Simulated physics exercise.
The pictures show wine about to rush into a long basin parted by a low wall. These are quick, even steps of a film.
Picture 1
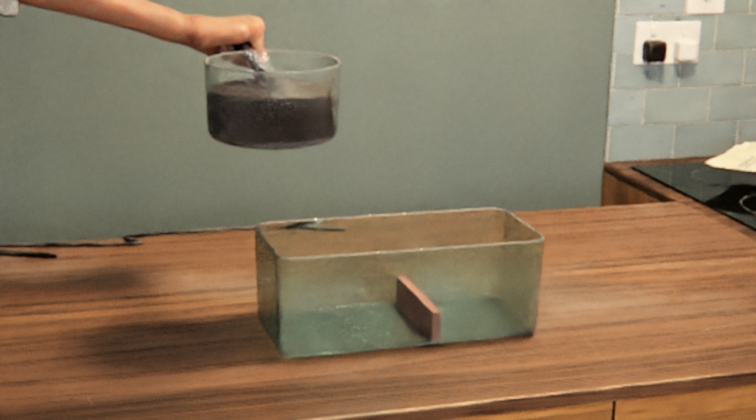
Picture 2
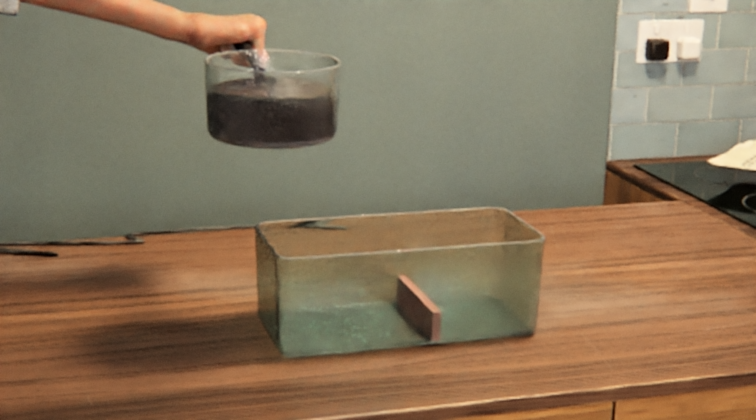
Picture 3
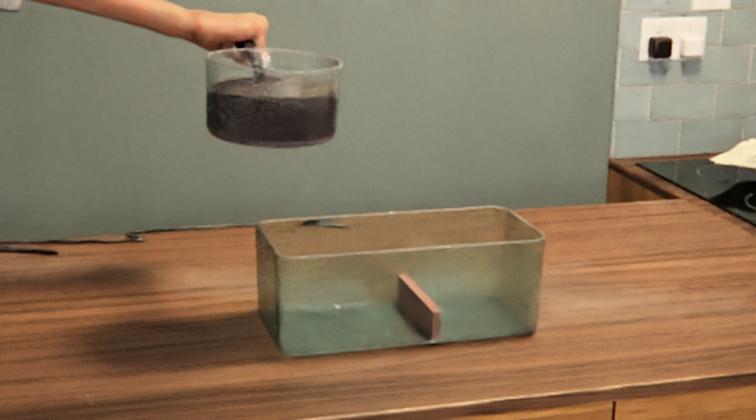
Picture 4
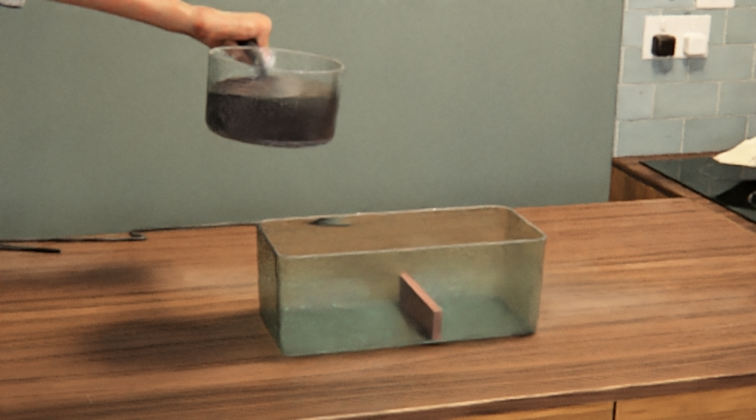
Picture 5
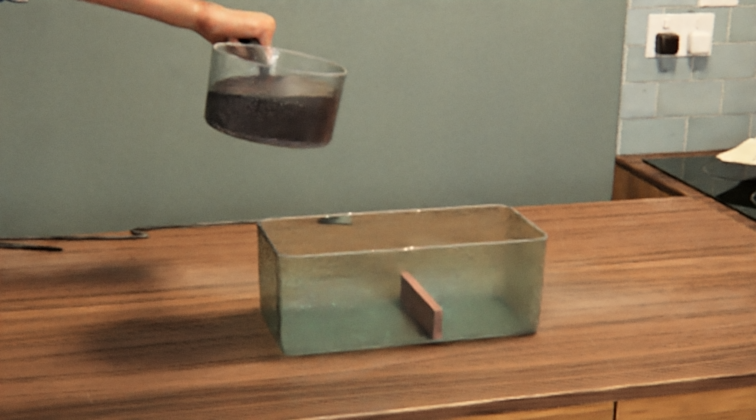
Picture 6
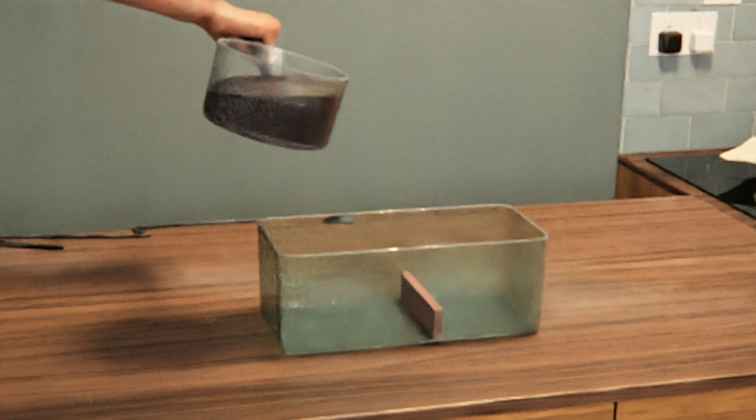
At first, a hand holds a clear round container of dark wine nearly level above a long glass basin with a low wall inside, on a wooden counter. Then the hand gradually tilts the container, its right side dipping lower, while the basin stays still.
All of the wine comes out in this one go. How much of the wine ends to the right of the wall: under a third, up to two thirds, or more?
The share right of the wall is under a third.
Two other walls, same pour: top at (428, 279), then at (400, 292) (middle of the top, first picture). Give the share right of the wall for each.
Roughly 0 per cent, and 35 per cent.
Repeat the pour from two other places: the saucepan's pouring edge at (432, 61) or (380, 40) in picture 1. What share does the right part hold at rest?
The first gives 80 %, the second 60 %.
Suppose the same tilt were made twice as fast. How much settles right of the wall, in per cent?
Close to 20 per cent.
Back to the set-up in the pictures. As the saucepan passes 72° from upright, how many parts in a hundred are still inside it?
Close to 60 per cent.
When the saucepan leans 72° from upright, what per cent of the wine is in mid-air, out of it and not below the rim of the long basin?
Some 30 per cent.
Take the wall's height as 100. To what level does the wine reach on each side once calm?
Near 80 on the left, 10 on the right.
A moment on, the saucepan is tipped part way and 61 per cent is still to pour, 7 is left of the wall and 0 right of it.
Next, the saucepan is tipped right over and 10 per cent is still to pour, 72 is left of the wall and 5 right of it.
Then the saucepan is tipped right over and 0 per cent is still to pour, 89 is left of the wall and 9 right of it.
Later the saucepan is tipped right over and 0 per cent is still to pour, 88 is left of the wall and 11 right of it.
In the end 88 per cent lies left of the wall, 11 right of it and 1 outside.
